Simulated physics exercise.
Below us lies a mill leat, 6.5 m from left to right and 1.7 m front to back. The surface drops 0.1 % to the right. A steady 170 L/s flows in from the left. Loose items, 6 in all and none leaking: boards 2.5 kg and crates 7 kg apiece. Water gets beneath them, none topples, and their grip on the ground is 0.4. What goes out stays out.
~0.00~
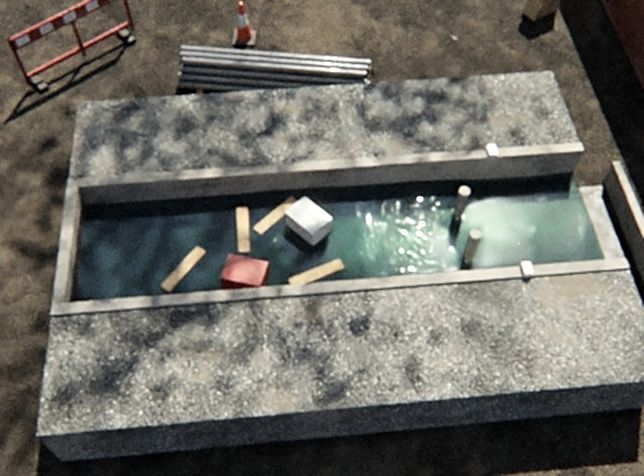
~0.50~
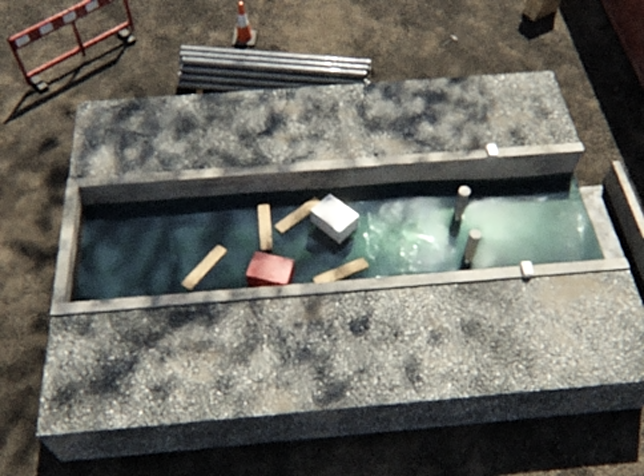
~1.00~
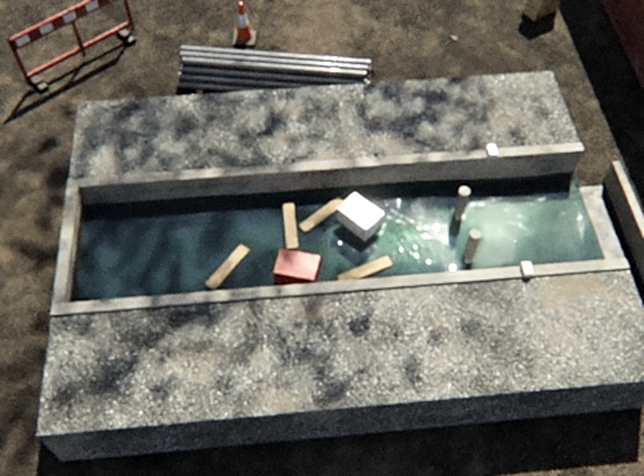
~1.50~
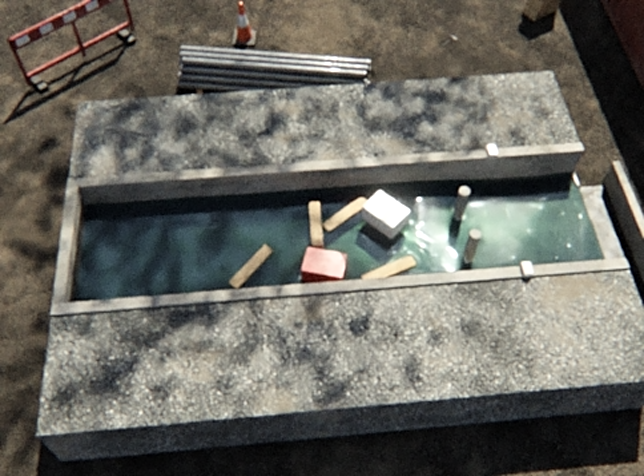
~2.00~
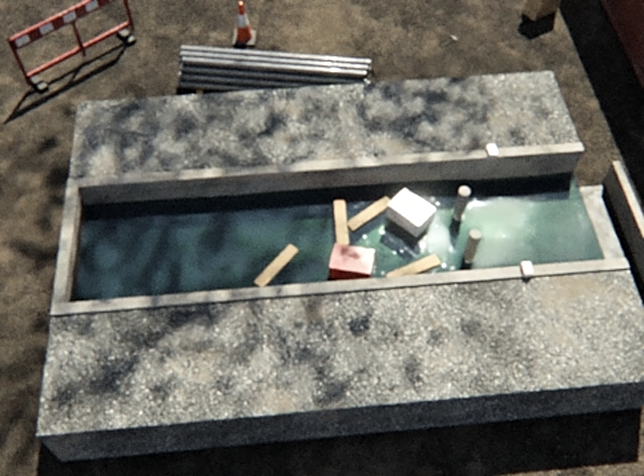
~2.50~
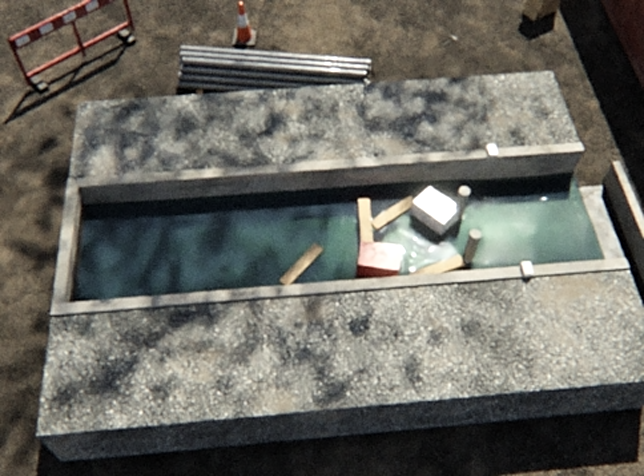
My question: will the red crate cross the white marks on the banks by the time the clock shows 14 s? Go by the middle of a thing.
The red crate falls short.
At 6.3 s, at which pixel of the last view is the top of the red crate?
Around (456, 258).
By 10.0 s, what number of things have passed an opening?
By then 5.
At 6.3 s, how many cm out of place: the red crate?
Roughly 250 cm by then.
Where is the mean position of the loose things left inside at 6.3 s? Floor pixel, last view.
Around (467, 242).
After 3.5 s the red crate is near (434, 249), 2.3 m from its start, afloat; 1 of 6 are over the mark; 6 afloat.
After 6.3 s the red crate is near (456, 258), 2.6 m from its start, afloat; 3 of 6 are over the mark; 3 afloat.
After 10.0 s the red crate is near (456, 258), 2.6 m from its start, afloat; 5 of 6 are over the mark; 1 afloat.
After 14.0 s the red crate is near (456, 258), 2.6 m from its start, afloat; 5 of 6 are over the mark; 1 afloat.
